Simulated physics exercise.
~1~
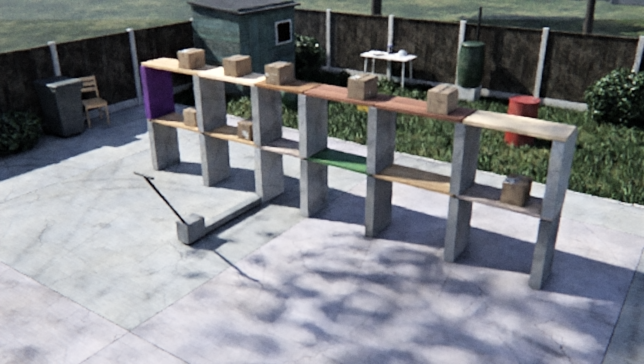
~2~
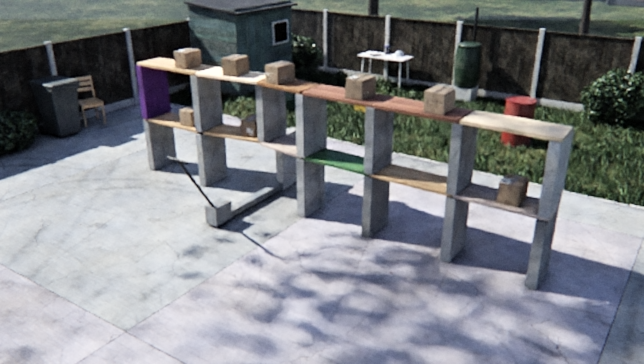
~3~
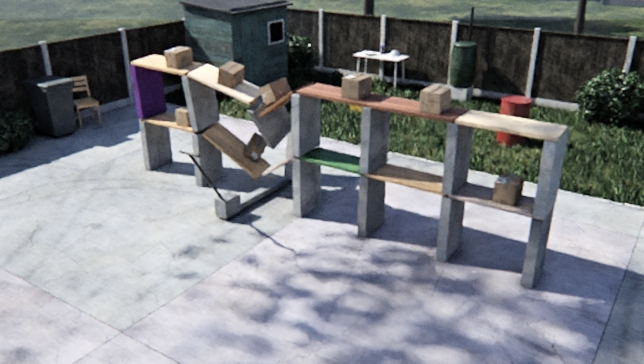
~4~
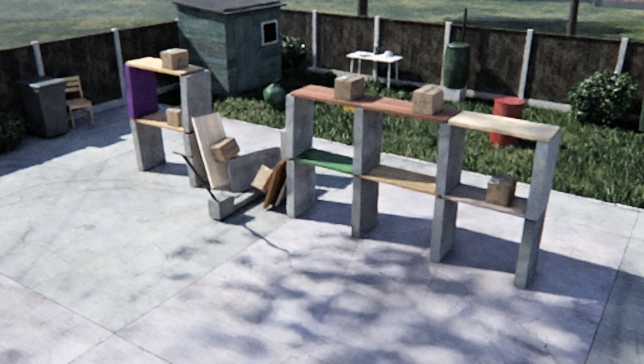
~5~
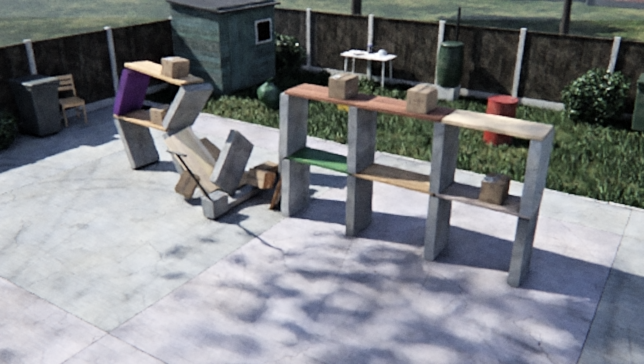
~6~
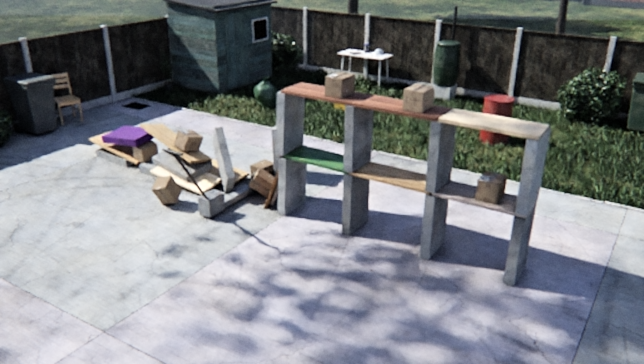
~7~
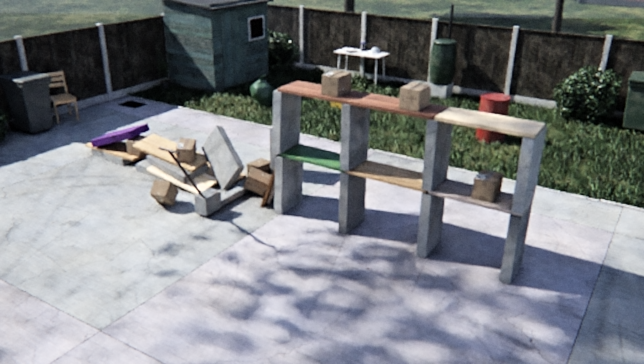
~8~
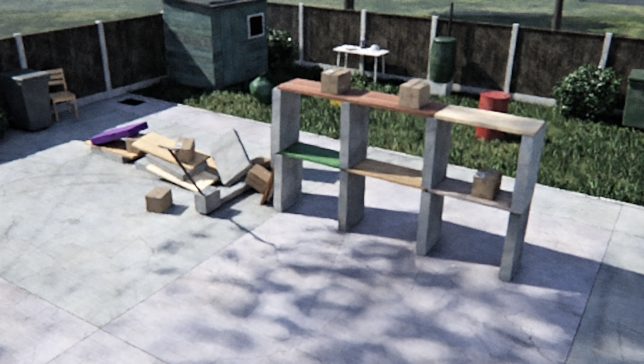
The left part of a long two-tier shelf of boards and blocks collapsed after a jack pushed in at its base, the middle boards dropping first and the purple end toppling next, leaving a heap beside the right part, still standing with its boxes.
